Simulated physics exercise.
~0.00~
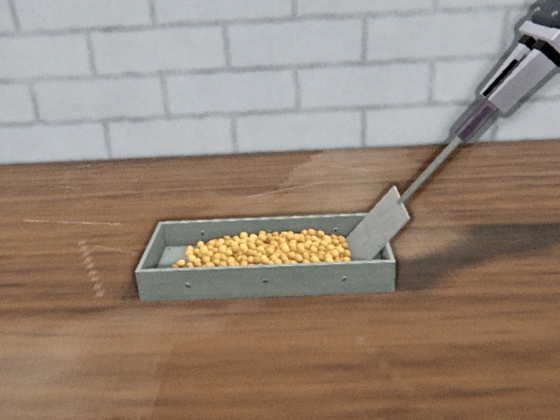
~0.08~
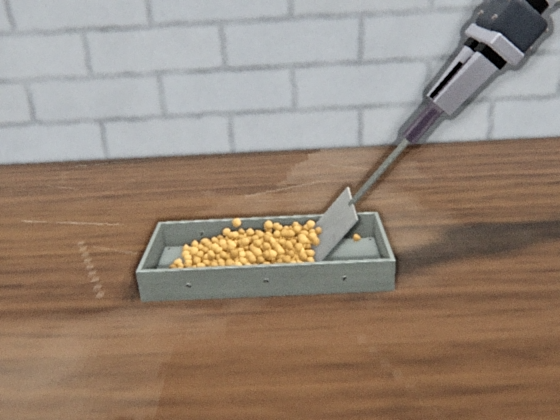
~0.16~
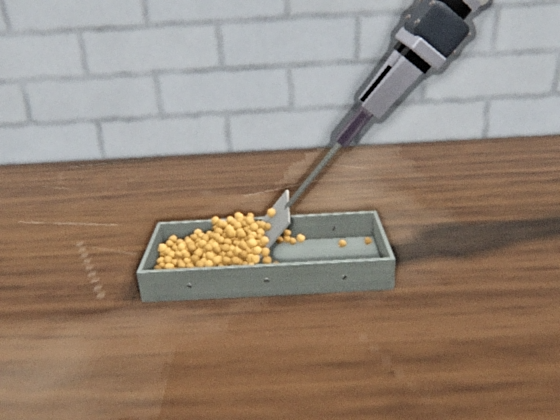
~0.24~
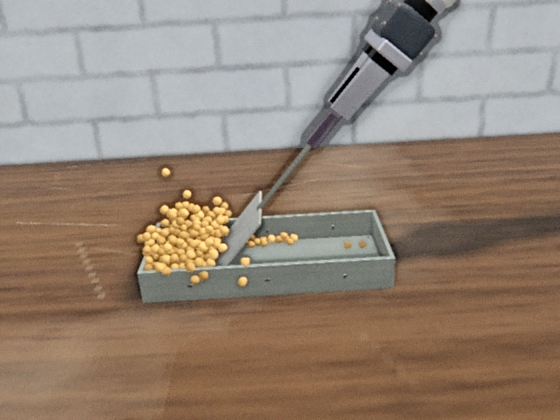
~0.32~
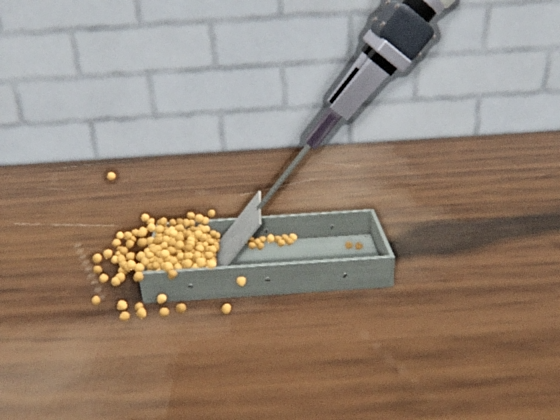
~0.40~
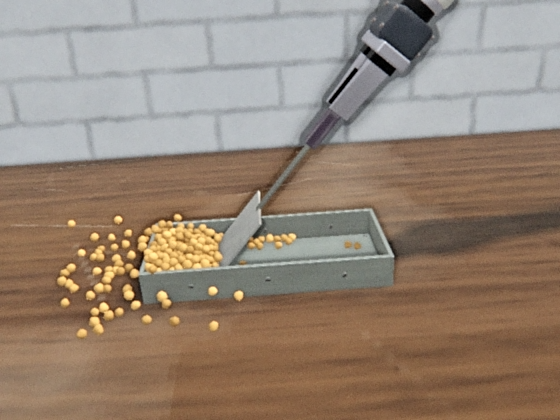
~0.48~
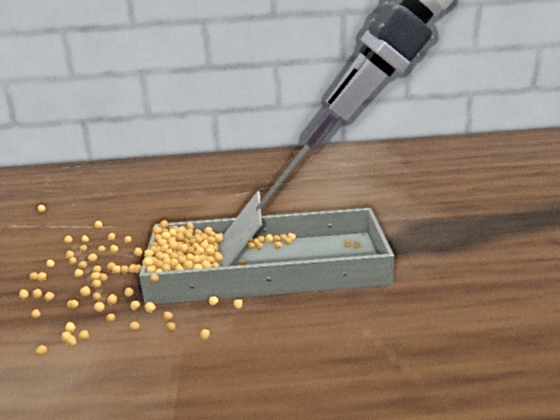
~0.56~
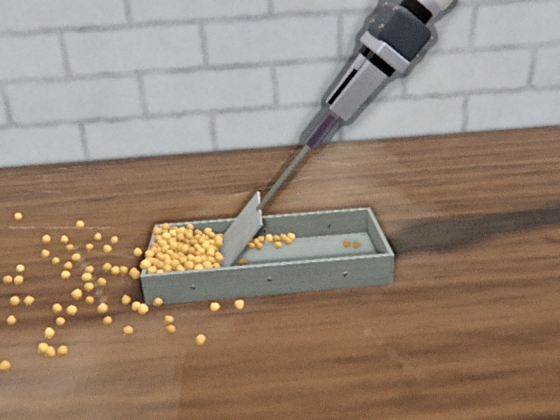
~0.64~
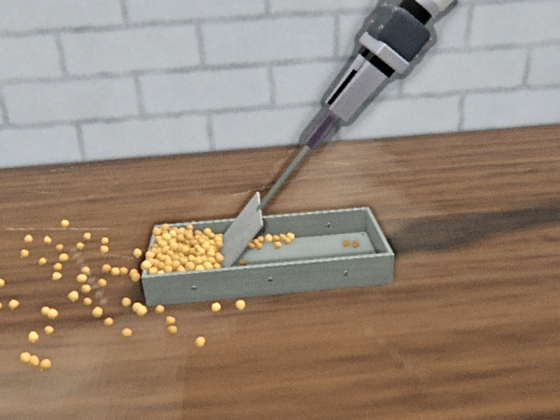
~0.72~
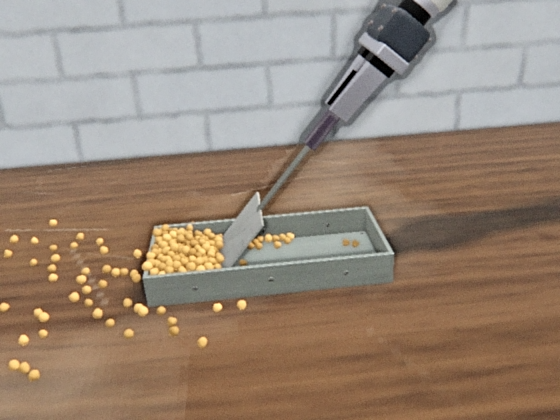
The clip shows a robotic arm pushing a flat blade leftward through a gray tray of small yellow balls, heaping them at the left end until some spill over the edges. The blade stops, and the spilled balls scatter across the wooden table while most stay in the tray.
